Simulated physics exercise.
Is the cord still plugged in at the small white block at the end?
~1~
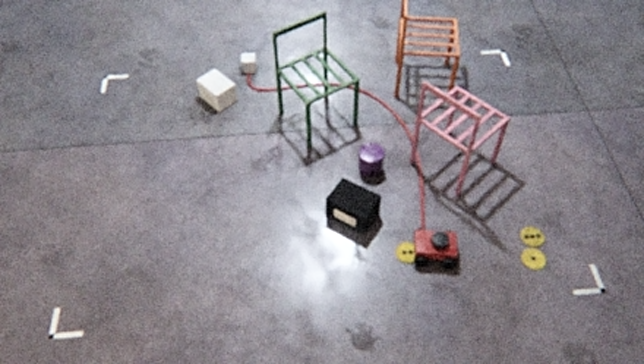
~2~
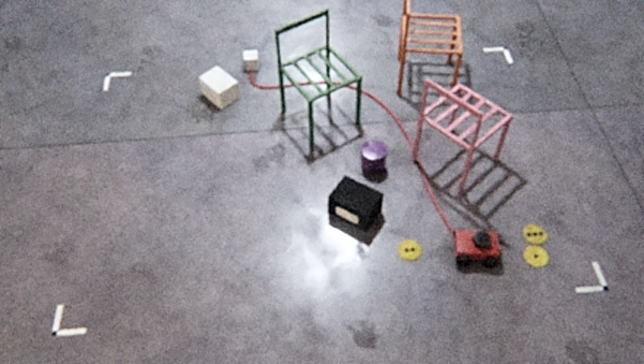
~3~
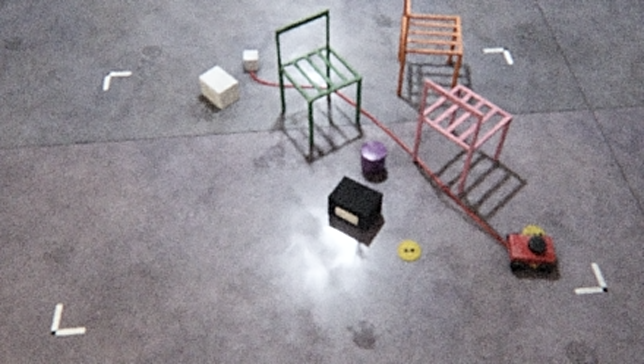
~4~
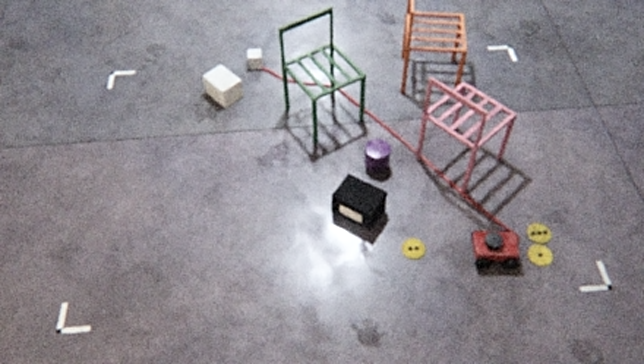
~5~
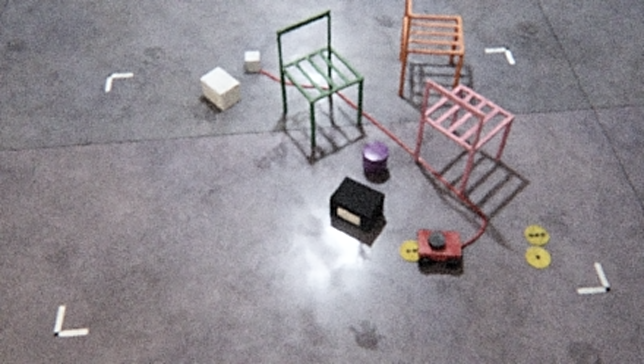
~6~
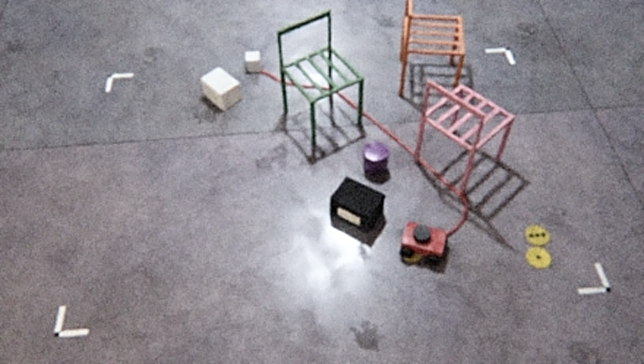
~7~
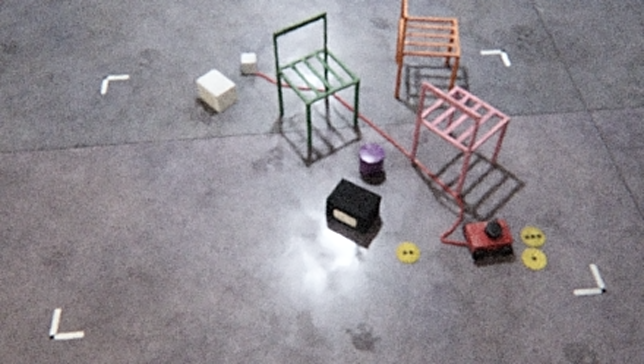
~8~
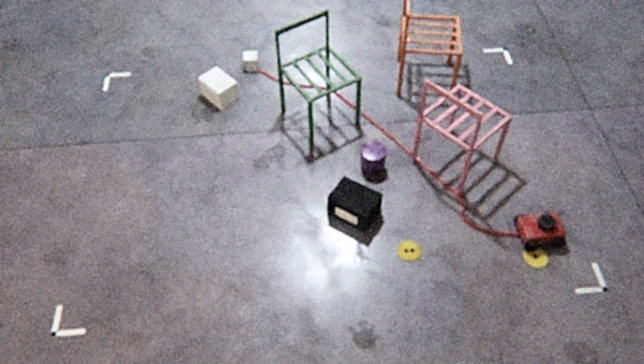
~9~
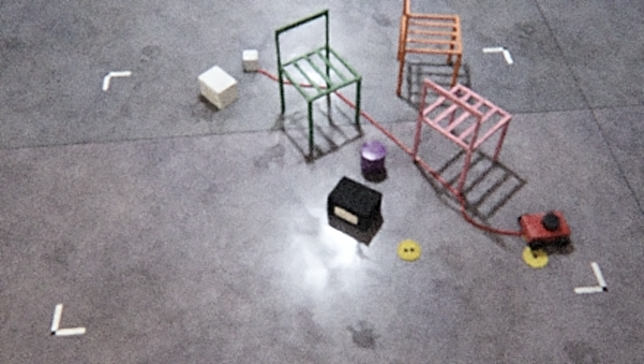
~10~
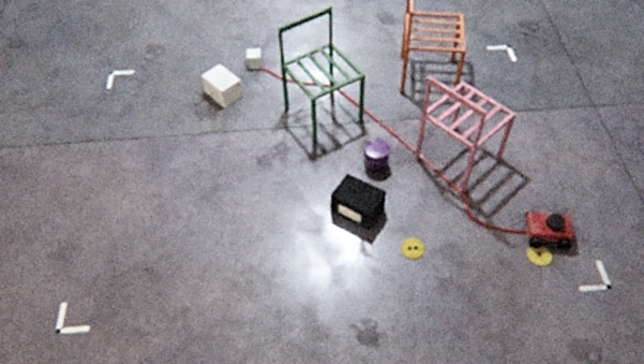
Yes, the plug stays in. The red cord still runs from the small white block to the cart once the cart has stopped on the right.
